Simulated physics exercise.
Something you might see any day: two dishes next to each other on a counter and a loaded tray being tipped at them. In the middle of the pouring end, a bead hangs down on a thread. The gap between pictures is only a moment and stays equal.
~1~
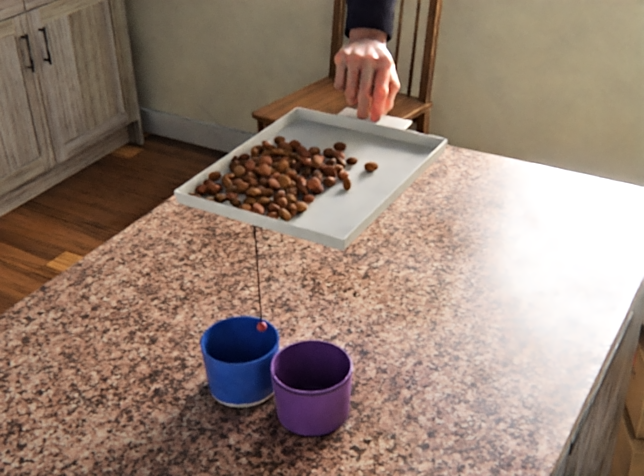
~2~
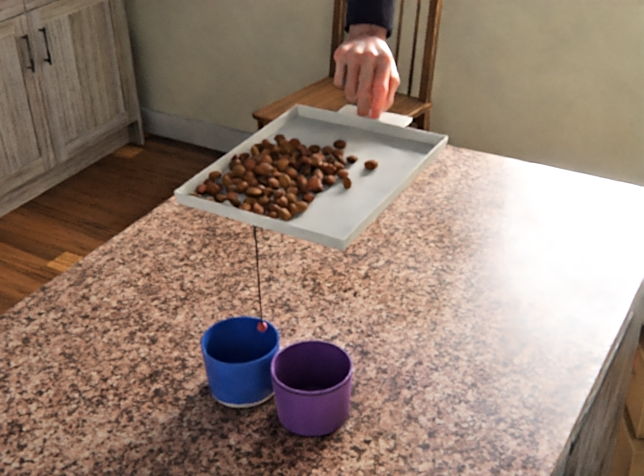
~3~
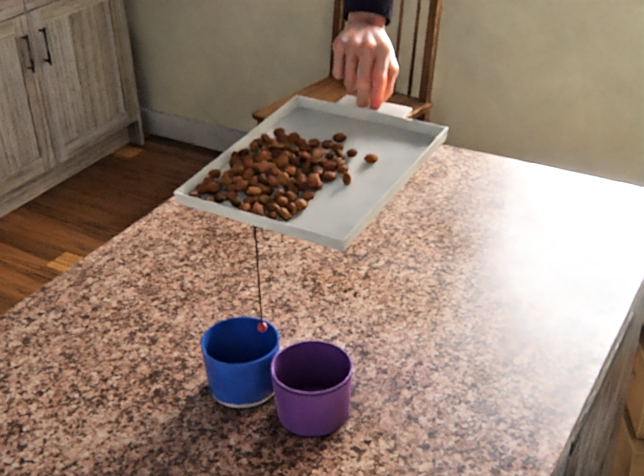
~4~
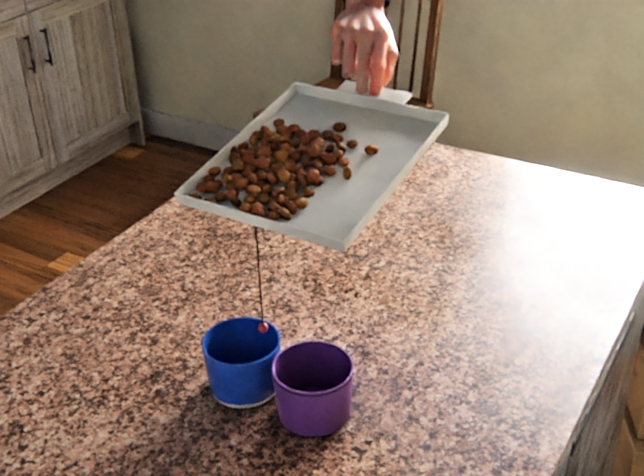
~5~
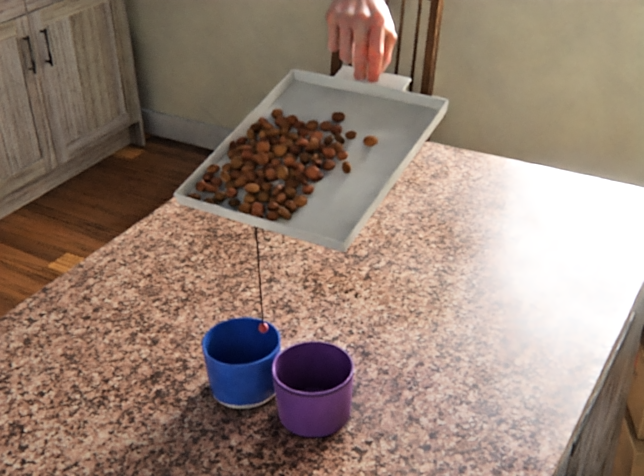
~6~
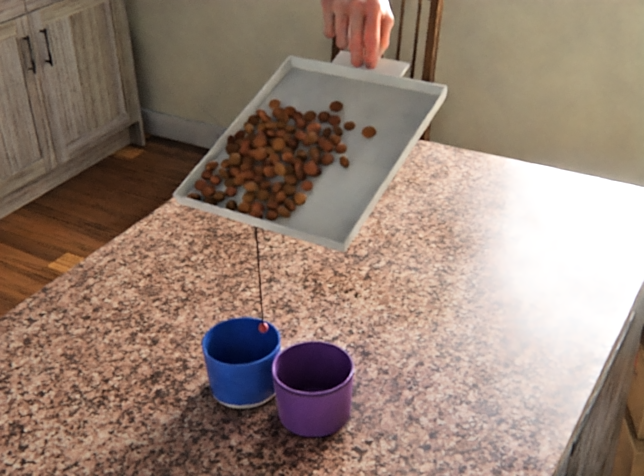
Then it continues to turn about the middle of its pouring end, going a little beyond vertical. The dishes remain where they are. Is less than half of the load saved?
Yes, less than half is saved.
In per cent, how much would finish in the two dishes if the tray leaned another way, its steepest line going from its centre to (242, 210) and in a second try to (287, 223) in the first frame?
So it's 20 percent with the first slope and 50 percent with the other.
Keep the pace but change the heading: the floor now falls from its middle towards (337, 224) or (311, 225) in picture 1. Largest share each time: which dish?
Outcome by order - one: Right side; two: Right side.
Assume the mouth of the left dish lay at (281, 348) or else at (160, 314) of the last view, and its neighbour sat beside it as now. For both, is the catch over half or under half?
First place: Short of half; second place: Short of half.
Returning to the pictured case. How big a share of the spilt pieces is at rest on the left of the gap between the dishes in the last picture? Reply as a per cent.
That would be roughly 90 per cent.
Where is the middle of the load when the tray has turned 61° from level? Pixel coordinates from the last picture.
Load centre: Approx. (245, 177).
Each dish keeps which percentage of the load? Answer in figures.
The left dish has 20 per cent, the right dish has 10.
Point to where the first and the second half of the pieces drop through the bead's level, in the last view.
The first part at (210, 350); the rest at (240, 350).
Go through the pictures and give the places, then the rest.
Corners of the pouring end (177, 191) and (343, 238), level; middle of the load (277, 177), bits of dog kibble; left dish (219, 380); right dish (291, 409); bead on its thread (262, 327), in the first frame.
Corners of the pouring end (177, 191) and (343, 238), level; middle of the load (277, 176), in the second frame.
Corners of the pouring end (177, 191) and (343, 239), tipped barely, level across its low end; middle of the load (277, 173), in the third frame.
Corners of the pouring end (177, 192) and (343, 240), tipped a little, level across its low end; middle of the load (277, 168), in the fourth frame.
Corners of the pouring end (176, 193) and (343, 241), tipped a little, level across its low end; middle of the load (276, 164), in the fifth frame.
Corners of the pouring end (176, 194) and (342, 242), tipped clearly, level across its low end; middle of the load (274, 159); left dish (221, 382); right dish (293, 410), in the sixth frame.
Just after the last frame, tray tipped steeply; almost all on the tray; just a few in the air.
A moment on, tray tipped right over; roughly half on the tray; just a few in the right dish; about a tenth in the left dish; roughly a third outside both; roughly a quarter in the air.
Further on, tray tipped past a quarter turn; about a tenth in the right dish; roughly a quarter in the left dish; the larger part outside both.
When it is over, tray tipped past a quarter turn; about a tenth in the right dish; roughly a quarter in the left dish; the larger part outside both.
